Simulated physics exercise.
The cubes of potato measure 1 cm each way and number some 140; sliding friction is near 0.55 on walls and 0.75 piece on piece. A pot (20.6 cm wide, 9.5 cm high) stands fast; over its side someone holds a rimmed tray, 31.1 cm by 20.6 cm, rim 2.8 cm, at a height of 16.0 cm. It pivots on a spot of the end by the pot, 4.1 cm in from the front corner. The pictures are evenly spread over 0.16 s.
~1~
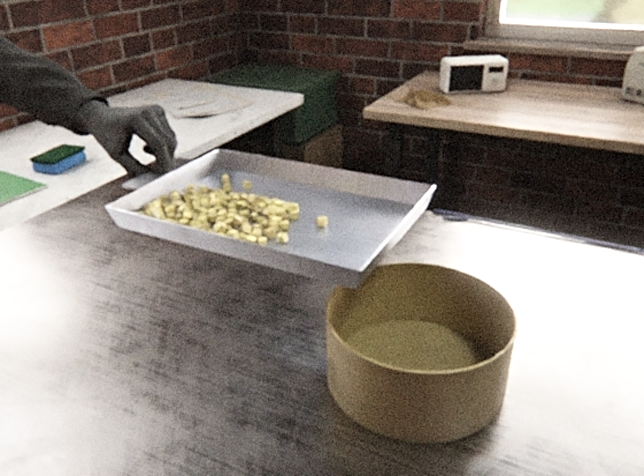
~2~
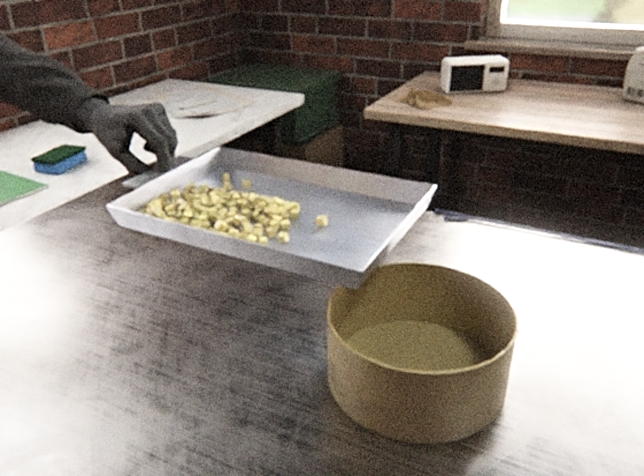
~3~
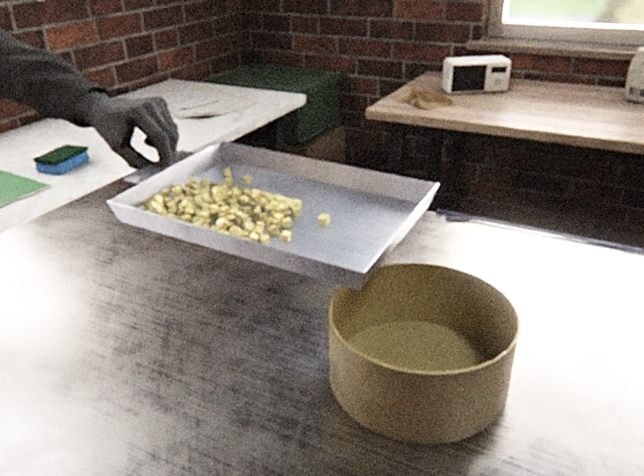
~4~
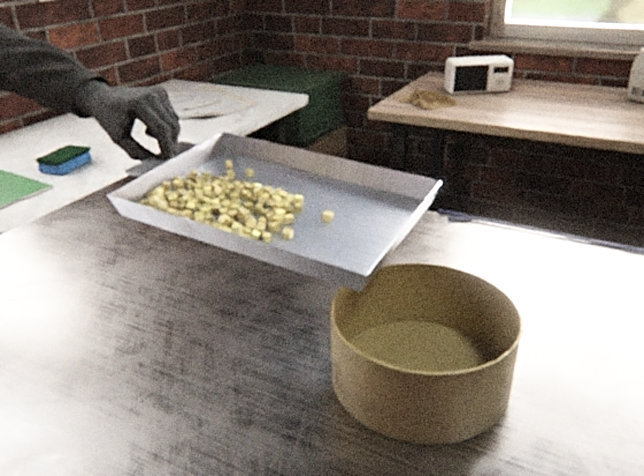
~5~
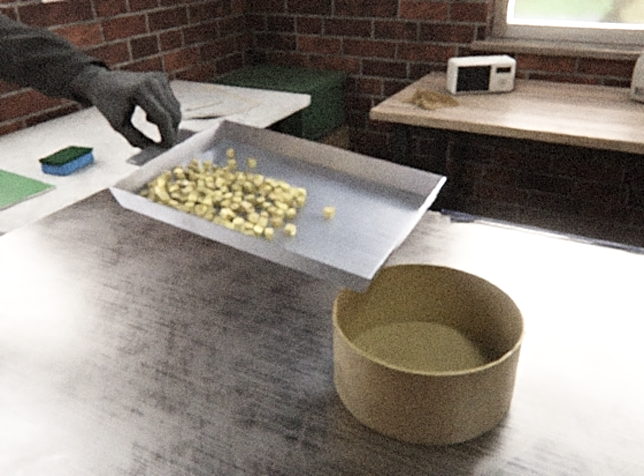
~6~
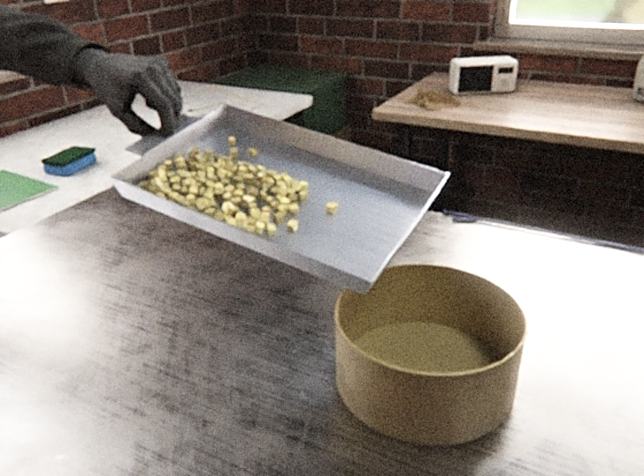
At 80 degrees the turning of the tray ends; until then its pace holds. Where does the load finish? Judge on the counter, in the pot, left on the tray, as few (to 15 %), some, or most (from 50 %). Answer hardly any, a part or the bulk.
Counter the bulk, pot a part, tray hardly any.
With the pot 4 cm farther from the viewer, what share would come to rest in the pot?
In that case some 0 per cent.
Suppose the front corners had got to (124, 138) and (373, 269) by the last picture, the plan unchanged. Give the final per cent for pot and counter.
Pot 90, counter 10.
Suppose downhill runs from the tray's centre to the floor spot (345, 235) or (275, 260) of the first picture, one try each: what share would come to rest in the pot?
About 70 and 15 per cent.
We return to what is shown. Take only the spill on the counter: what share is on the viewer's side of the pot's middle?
Roughly 100 per cent.
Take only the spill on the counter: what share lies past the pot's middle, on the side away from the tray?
Roughly 90 per cent.
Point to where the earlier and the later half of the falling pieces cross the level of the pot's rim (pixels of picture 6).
At about (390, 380), then at (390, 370).
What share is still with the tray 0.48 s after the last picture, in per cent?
About 100 per cent.
Then, 0.29 s after the last picture, tilt 46 degrees; the tray holds 100 %, the pot 0 %.
Then, 0.48 s after the last picture, tilt 68 degrees; the tray holds 100 %, the pot 0 %.
Then, 0.79 s after the last picture, tilt 80 degrees; the tray holds 15 %, the pot 20 %.
In the end, counter 65 %, pot 25 %, tray 5 %.
